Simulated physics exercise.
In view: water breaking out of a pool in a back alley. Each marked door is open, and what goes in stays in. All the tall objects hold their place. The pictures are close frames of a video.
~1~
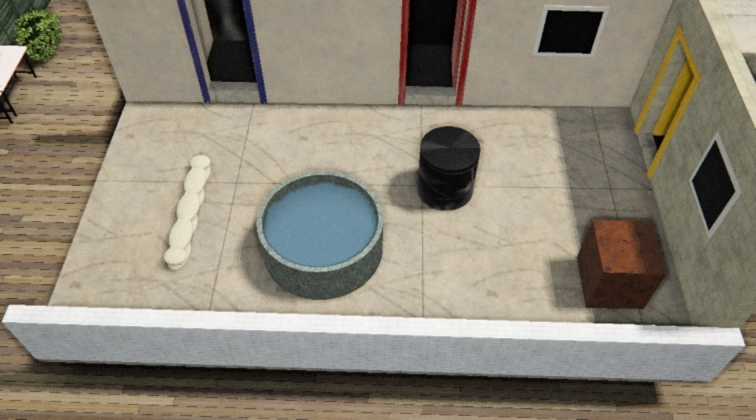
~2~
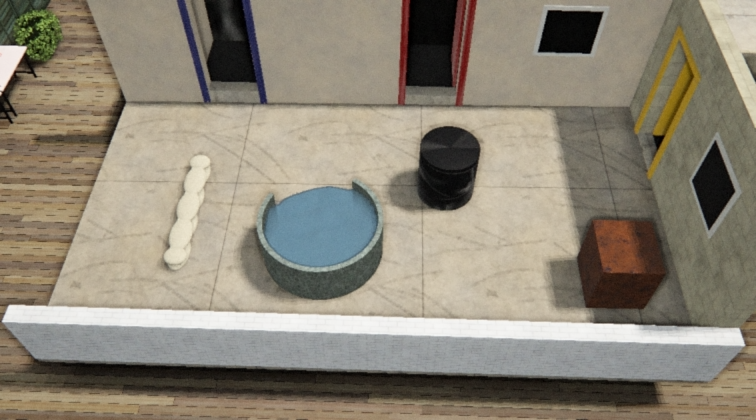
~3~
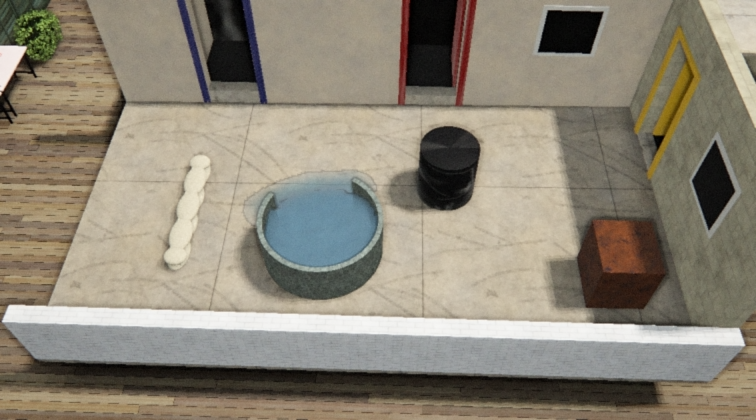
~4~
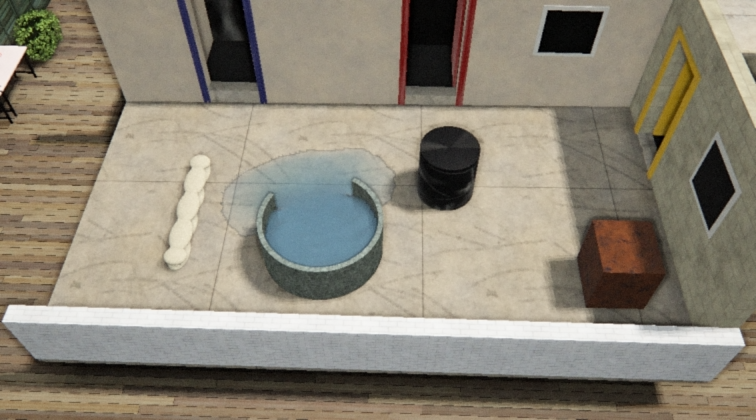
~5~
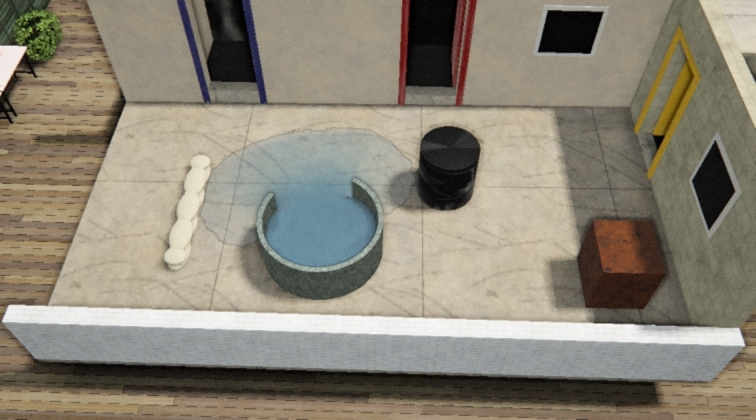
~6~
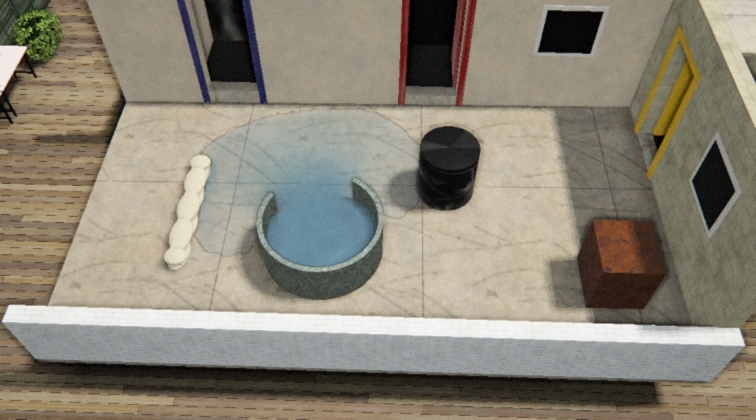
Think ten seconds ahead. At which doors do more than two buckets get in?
One by one: The red door admits no more than that; the blue door admits no more than that; the yellow door admits no more than that.
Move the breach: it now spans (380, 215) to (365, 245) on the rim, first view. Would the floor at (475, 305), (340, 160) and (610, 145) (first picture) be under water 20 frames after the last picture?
In turn: Flooded, not flooded, covered.
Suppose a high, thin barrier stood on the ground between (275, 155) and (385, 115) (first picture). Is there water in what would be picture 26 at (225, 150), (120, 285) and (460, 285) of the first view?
As listed: Flooded, not flooded, no water.
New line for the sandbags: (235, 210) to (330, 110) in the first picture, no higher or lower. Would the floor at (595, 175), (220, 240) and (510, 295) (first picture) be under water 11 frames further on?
In turn: Dry, awash, not flooded.
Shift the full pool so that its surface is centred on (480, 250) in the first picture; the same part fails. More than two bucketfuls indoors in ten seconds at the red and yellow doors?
One by one: Red door holds, yellow door passes that mark.
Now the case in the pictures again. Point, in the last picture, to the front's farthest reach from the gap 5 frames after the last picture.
Close to (150, 101).
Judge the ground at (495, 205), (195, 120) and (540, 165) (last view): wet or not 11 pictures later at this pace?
As listed: Not flooded, under water, clear.
A moment on, water covers 25 % of the floor; the red door wet at the sill, nothing in, the blue door wet at the sill, nothing in, the yellow door not reached.
Next, water covers 30 % of the floor; the red door wet at the sill, nothing in, the blue door wet at the sill, nothing in, the yellow door not reached.
Then, water covers 45 % of the floor; the red door wet at the sill, nothing in, the blue door wet at the sill, nothing in, the yellow door not reached.
Later, water covers 55 % of the floor; the red door wet at the sill, nothing in, the blue door wet at the sill, nothing in, the yellow door wet at the sill, nothing in.
In the end, water covers 55 % of the floor; the red door wet at the sill, nothing in, the blue door wet at the sill, nothing in, the yellow door wet at the sill, nothing in.
